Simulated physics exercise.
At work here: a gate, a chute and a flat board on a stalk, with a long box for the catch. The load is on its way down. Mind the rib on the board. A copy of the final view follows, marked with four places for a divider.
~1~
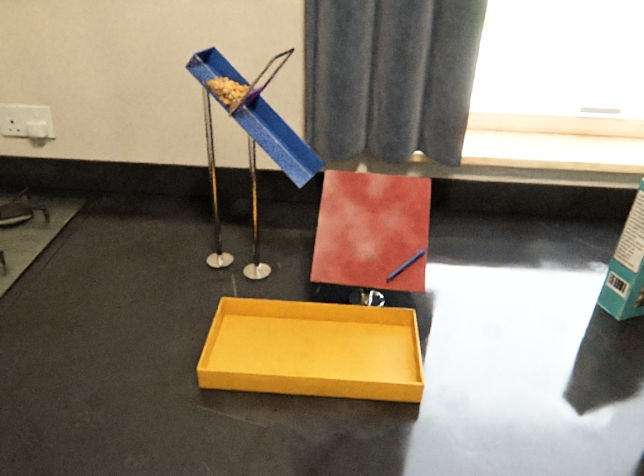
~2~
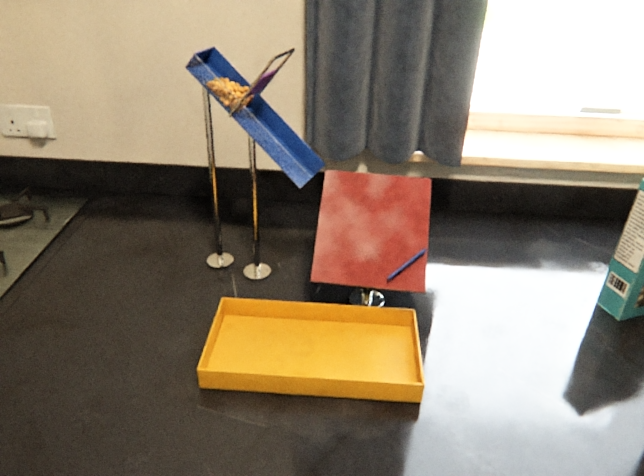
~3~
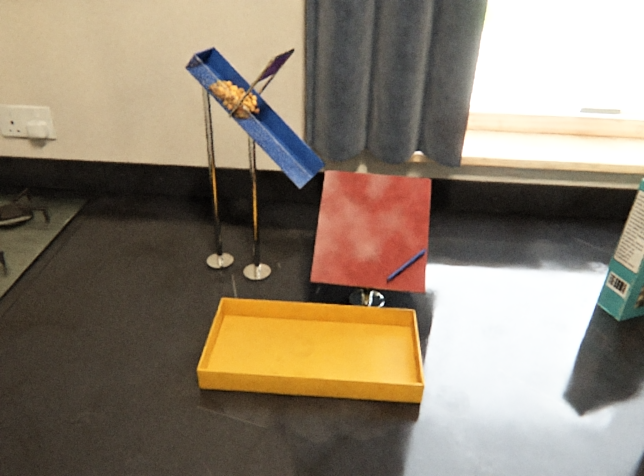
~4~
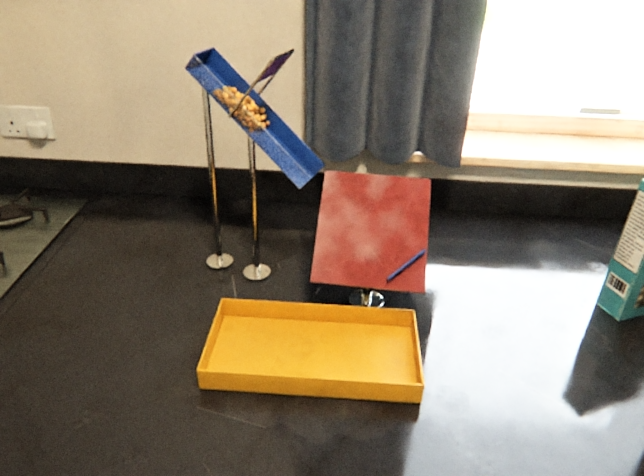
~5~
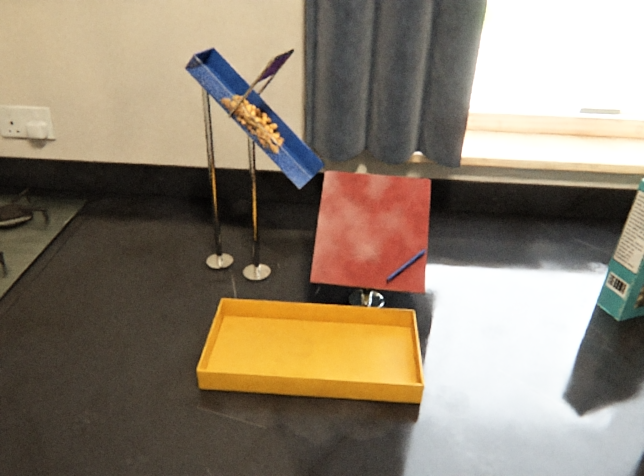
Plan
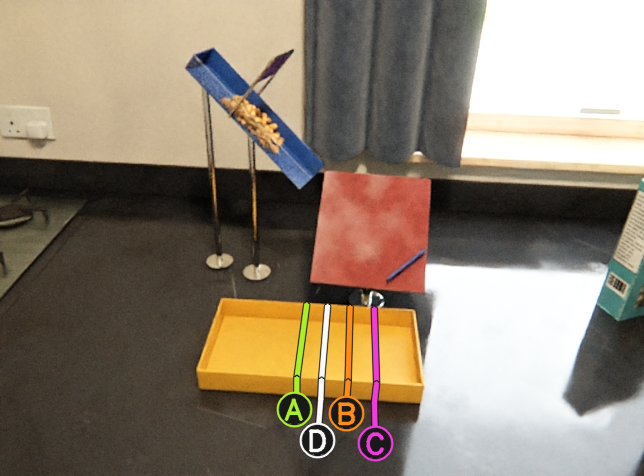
Small pale beads sit bunched behind a purple gate near the top of a sloping blue chute, above a red board and an empty yellow box. The gate swings up, and the beads start sliding down to the right, spreading into a longer heap partway along the chute.
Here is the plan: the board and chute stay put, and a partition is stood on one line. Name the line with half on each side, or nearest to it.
Line C does it best.
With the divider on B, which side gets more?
More lands on the right.
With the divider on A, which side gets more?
More lands on the right.
On the marked copy, line A crosses the front rim at (296, 377); line B crosses the front rim at (348, 380); line C crosses the front rim at (376, 382); line D crosses the front rim at (321, 378).
For line A, of what is caught, a small part on the left of the divider, nearly all on the right.
For line B, of what is caught, a small part on the left of the divider, most on the right.
For line C, of what is caught, about two thirds on the left of the divider, about a third on the right.
For line D, of what is caught, a small part on the left of the divider, nearly all on the right.
